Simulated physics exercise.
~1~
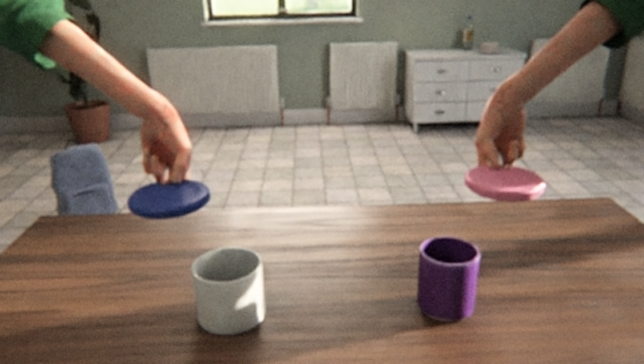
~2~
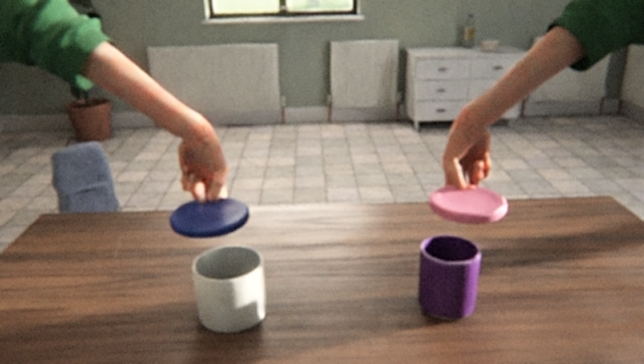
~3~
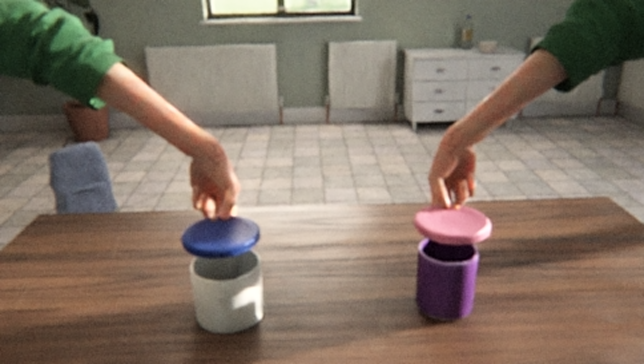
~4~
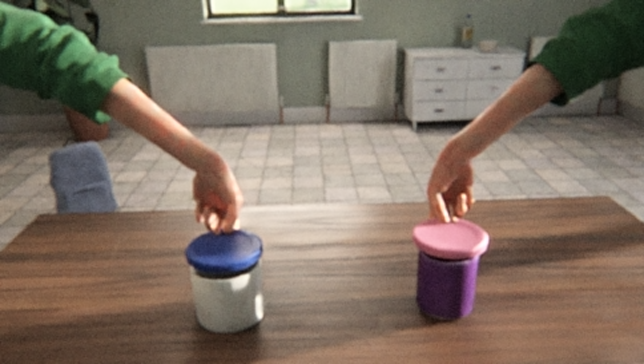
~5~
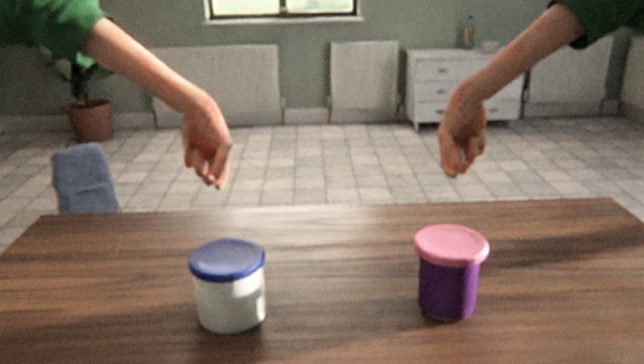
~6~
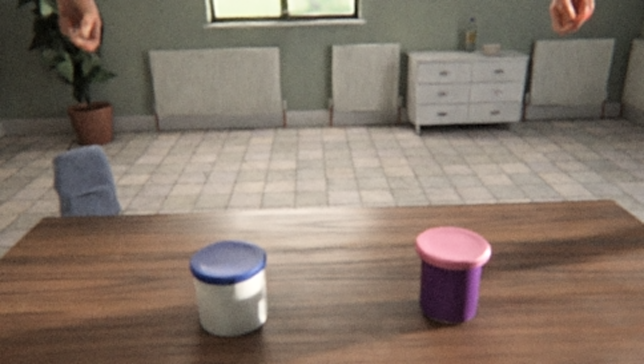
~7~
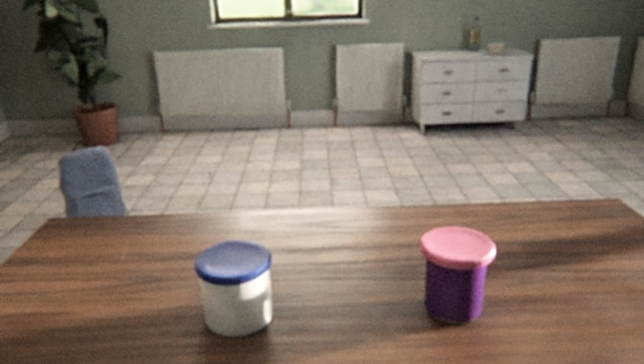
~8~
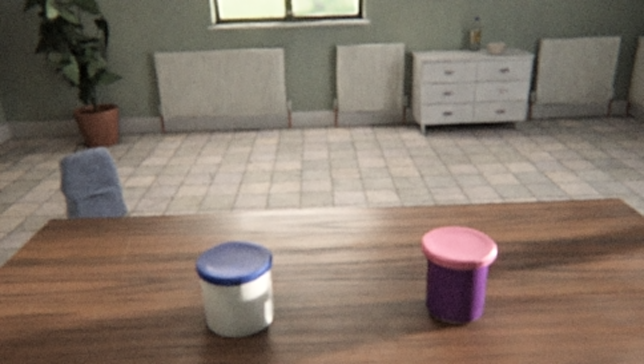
At the start, two hands in green sleeves hold a blue disc and a pink disc above a wooden table, where an open pale cup stands on the left and an open purple one on the right. The hands move inward and down, bringing the blue disc over the pale cup and the pink disc over the purple cup. They lower both discs onto the rims, then let go and draw back up out of view. Both discs stay on top, covering the openings, while the cups remain standing in place.
